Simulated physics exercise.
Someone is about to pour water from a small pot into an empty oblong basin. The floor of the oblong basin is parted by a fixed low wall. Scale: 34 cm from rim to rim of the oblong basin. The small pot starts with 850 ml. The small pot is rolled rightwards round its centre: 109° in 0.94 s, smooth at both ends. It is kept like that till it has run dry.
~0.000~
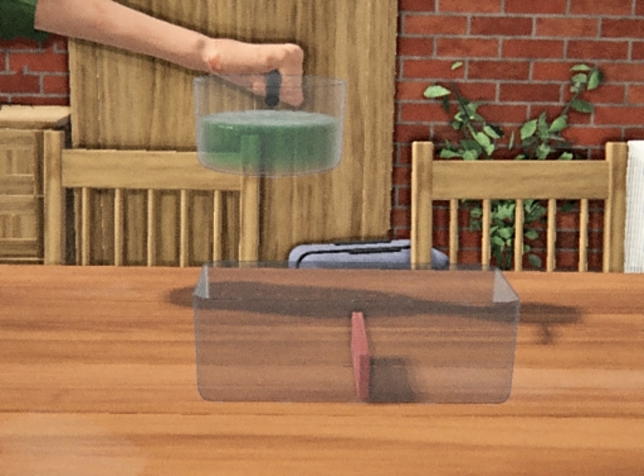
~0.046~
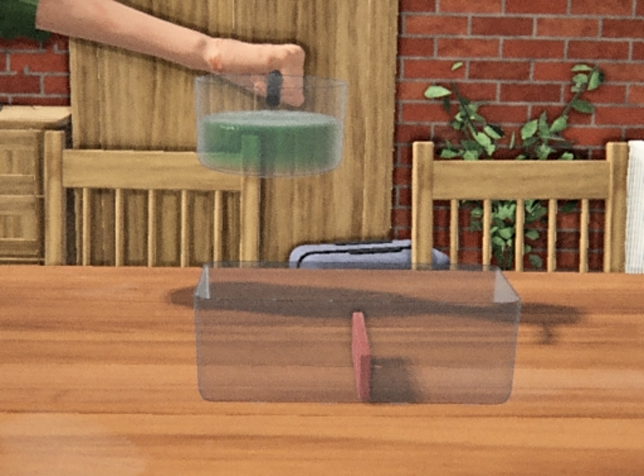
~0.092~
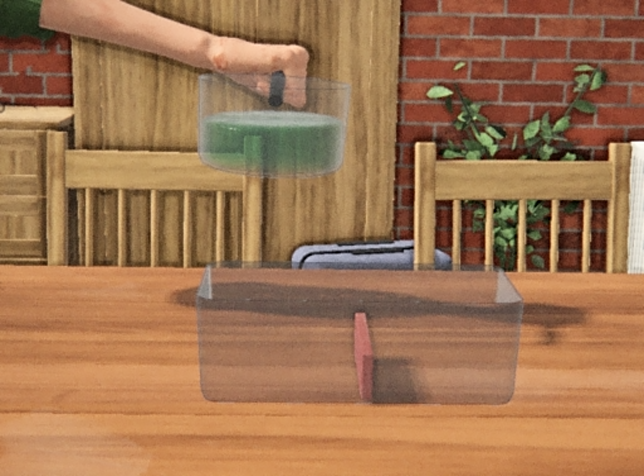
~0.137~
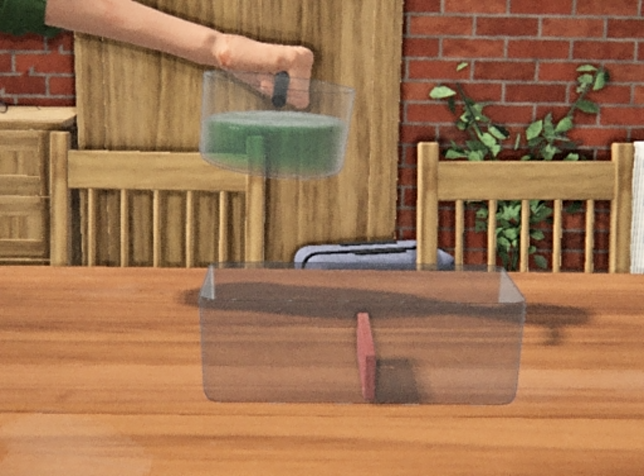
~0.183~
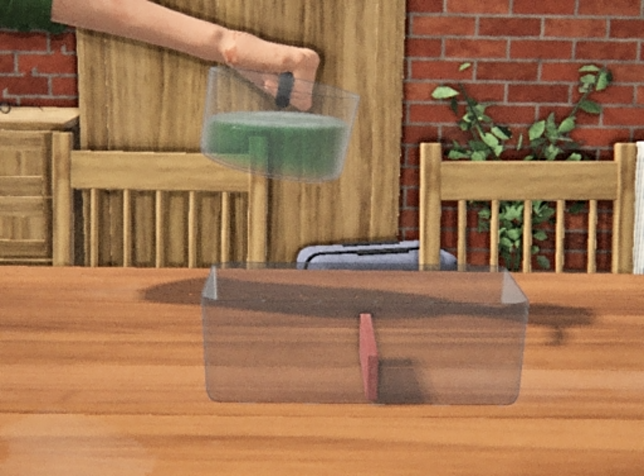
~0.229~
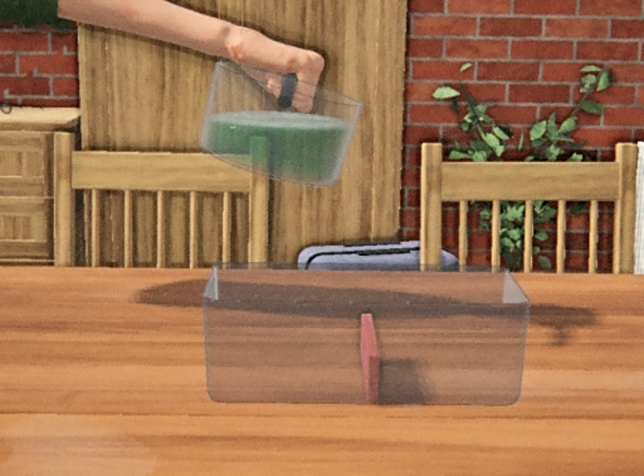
A hand held a clear pot of green liquid above a see-through oblong basin with a small red wall inside, then slowly tilted the pot slightly to the right while the basin stayed empty.
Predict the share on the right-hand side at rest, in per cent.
Roughly 73 per cent is past the wall.
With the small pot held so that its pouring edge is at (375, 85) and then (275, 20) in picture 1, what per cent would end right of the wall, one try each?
First 90, then 15 per cent.
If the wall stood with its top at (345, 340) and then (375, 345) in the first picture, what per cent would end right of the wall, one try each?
First 90, then 60 per cent.
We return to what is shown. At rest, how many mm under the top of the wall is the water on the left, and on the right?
Some 42 mm on the left and 24 mm on the right.
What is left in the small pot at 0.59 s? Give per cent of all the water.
Near 66 in a hundred.
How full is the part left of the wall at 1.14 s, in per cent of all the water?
Some 24 per cent.
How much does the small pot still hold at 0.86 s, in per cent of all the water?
Near 14 in a hundred.
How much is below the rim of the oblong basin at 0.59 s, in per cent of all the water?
Near 3 in a hundred.
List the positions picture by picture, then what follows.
In the first picture, tilt 0°; pouring edge (345, 84); surface from (200, 118) to (340, 120); the oblong basin's rim runs from (200, 281) to (508, 284); the wall's top is at (361, 333).
In the second picture, tilt 1°; pouring edge (346, 85); surface from (200, 117) to (342, 120).
In the third picture, tilt 3°; pouring edge (349, 88); surface from (203, 118) to (344, 121).
In the fourth picture, tilt 6°; pouring edge (353, 92); surface from (205, 118) to (346, 122).
In the fifth picture, tilt 10°; pouring edge (358, 99); surface from (207, 118) to (349, 123).
In the sixth picture, tilt 15°; pouring edge (361, 106); surface from (207, 118) to (352, 124).
After 0.59 s the tilt is 76° and 65 per cent is still to pour, 0 is left of the wall and 3 right of it.
After 0.86 s the tilt is 107° and 14 per cent is still to pour, 8 is left of the wall and 63 right of it.
After 1.14 s the tilt is 109° and 1 per cent is still to pour, 24 is left of the wall and 73 right of it.
After 1.44 s the tilt is 109° and 0 per cent is still to pour, 26 is left of the wall and 73 right of it.
In the end 26 per cent lies left of the wall, 73 right of it and 1 outside.
